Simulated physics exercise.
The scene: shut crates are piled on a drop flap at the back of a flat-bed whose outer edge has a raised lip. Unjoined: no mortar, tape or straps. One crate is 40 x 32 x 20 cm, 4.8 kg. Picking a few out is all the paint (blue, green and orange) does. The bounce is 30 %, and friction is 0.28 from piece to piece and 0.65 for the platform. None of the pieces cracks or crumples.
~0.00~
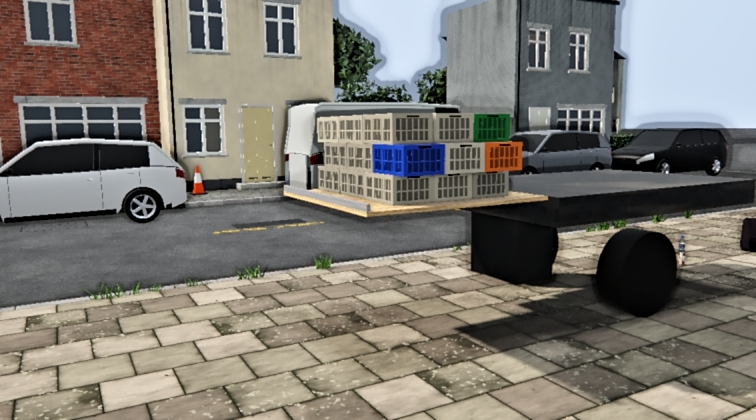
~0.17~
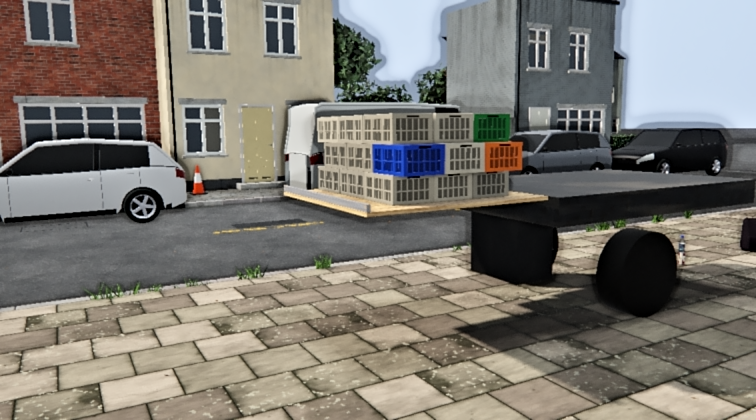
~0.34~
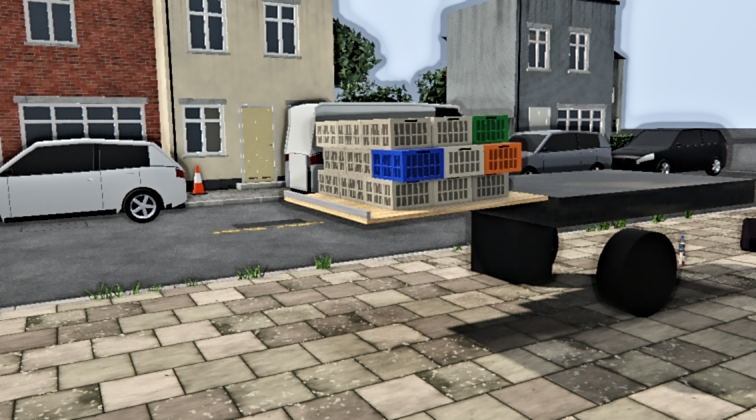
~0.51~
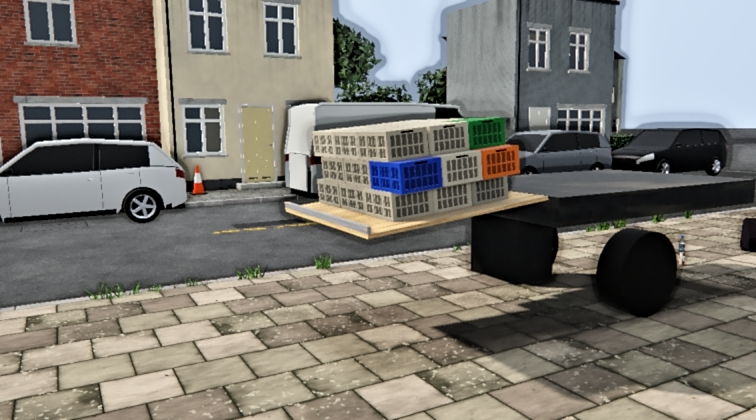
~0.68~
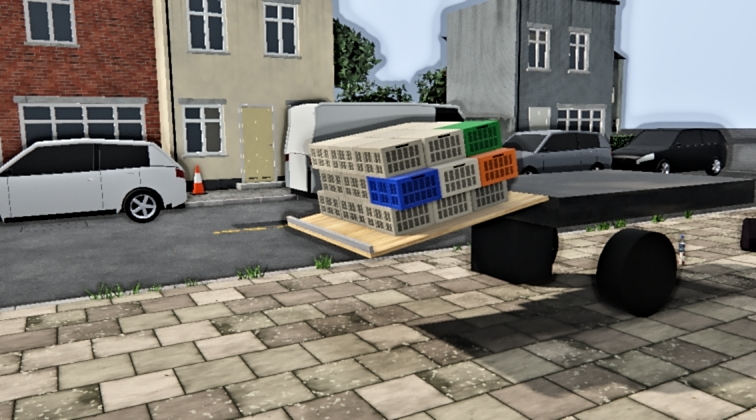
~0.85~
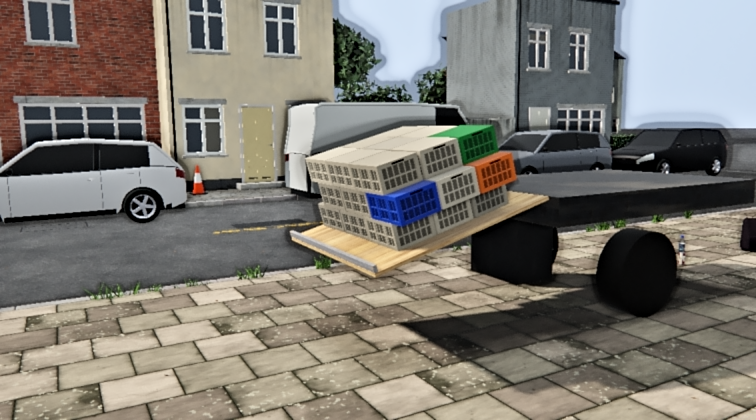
A wooden flap at the back of a flat-bed, stacked with pale crates plus one blue, one green and one orange, sits level at first, then tilts steadily downward at its outer left edge, the crates leaning with it.
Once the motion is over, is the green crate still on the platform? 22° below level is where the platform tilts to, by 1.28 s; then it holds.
No: My guess is it winds up off it.
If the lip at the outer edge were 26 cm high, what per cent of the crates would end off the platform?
Result under that change: 20 per cent.
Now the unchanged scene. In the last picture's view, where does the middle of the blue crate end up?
End point in last frame: Roughly (342, 351).
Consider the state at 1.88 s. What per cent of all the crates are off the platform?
By then, 25 per cent.
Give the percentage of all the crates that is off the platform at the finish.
Near enough 50 per cent of them, I reckon.
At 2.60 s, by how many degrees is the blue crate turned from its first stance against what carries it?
Roughly 70°.
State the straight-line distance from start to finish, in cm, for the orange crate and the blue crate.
Orange ends up 30 cm away; blue ends up 130 cm away.
Around 1.28 s, slope 22°; none of the 27 crates off the platform, 18 disturbed; green crate displaced 10 cm; blue crate displaced 8 cm.
Around 1.88 s, slope 22°; 7 of the 27 crates off the platform; green crate tipped 30°, 13 cm lower; blue crate on its side.
Around 2.60 s, slope 22°; 14 of the 27 crates off the platform; green crate on its side; blue crate on its side.
Finally (4.9 s), slope 22°; 14 of the 27 crates off the platform; green crate on its side; blue crate on its side; orange crate displaced 8 cm. Seen by the last camera, middles, green crate near (295, 333), blue crate near (342, 351).
